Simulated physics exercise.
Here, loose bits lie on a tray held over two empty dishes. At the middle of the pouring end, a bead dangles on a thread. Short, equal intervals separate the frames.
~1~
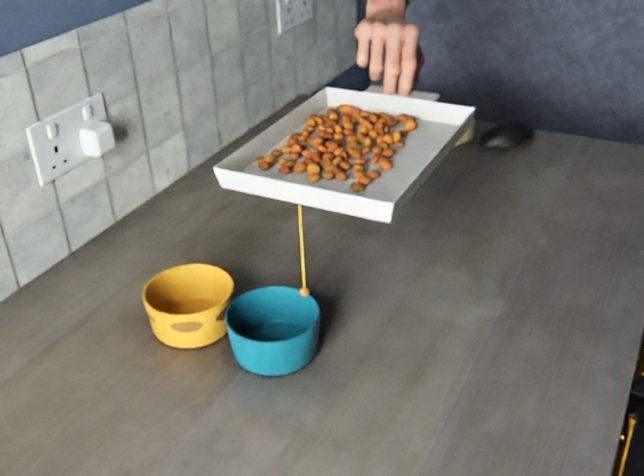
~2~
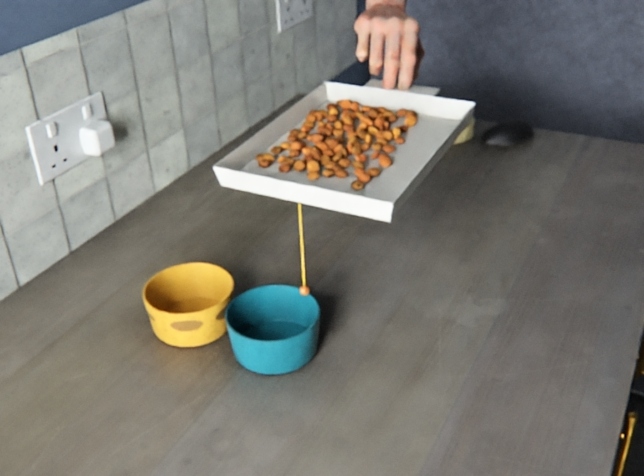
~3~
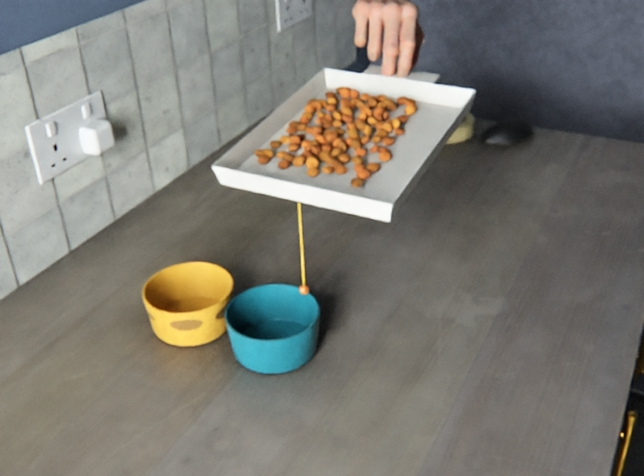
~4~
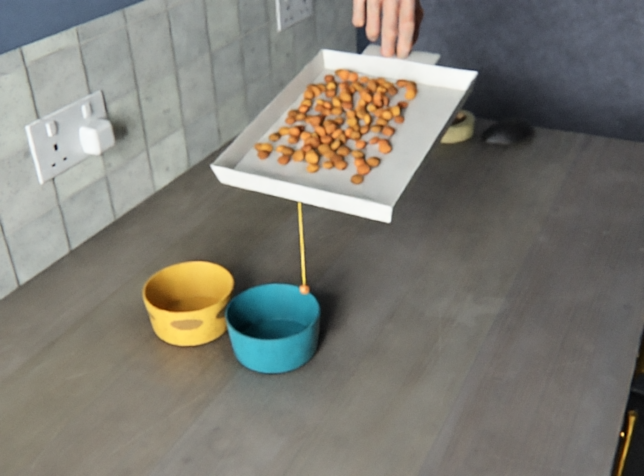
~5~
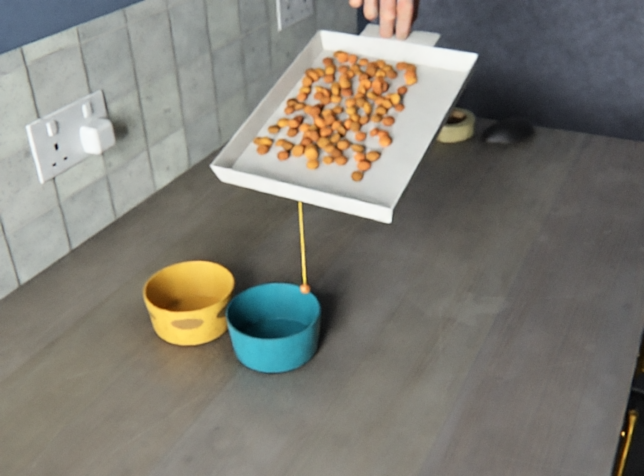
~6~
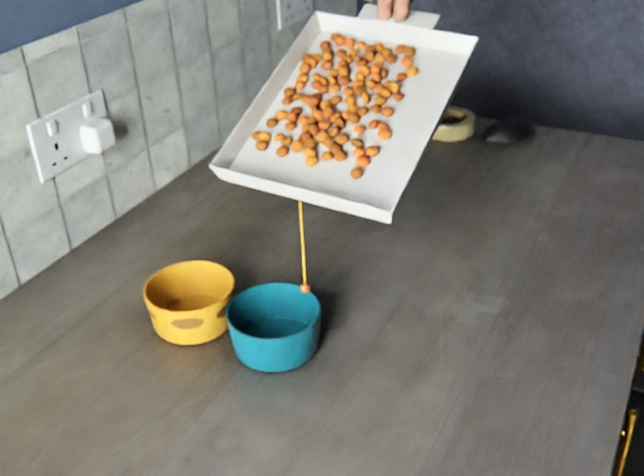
A hand raised the far end of a white tray of small brown pieces, tilting it steadily steeper above a yellow bowl and a teal bowl, while the pieces stayed bunched on it.
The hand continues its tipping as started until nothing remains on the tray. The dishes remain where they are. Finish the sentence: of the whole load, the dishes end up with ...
... less than half.
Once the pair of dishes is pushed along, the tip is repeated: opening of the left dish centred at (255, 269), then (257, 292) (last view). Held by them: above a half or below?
With the first shift the pair saves less than a half; with the second, less than a half.
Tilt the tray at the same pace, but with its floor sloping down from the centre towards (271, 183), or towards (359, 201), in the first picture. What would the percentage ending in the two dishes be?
Roughly 70 percent, then 0 percent.
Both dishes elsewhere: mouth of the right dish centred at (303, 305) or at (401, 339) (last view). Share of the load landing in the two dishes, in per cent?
Respectively 20 percent and 50 percent.
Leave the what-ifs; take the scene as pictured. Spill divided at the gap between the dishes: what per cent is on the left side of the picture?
Looks to be around 20 per cent of the spill.
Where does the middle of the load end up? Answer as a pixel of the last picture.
Around (297, 372).
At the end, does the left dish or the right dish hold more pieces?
So the winner turns out to be the right-side one.
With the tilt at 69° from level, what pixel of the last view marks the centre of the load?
In the last view, the load is centred close to (305, 188).
Soon, tray tipped steeply; nearly all on the tray; a small part in the air.
A while on, tray tipped past a quarter turn; about a third on the tray; a small part in the right dish; about a third outside both; about a quarter in the air.
Towards the end, tray tipped past a quarter turn; about a third in the right dish; about two thirds outside both.
Finally, tray tipped past a quarter turn; about a third in the right dish; none in the left dish; about two thirds outside both.
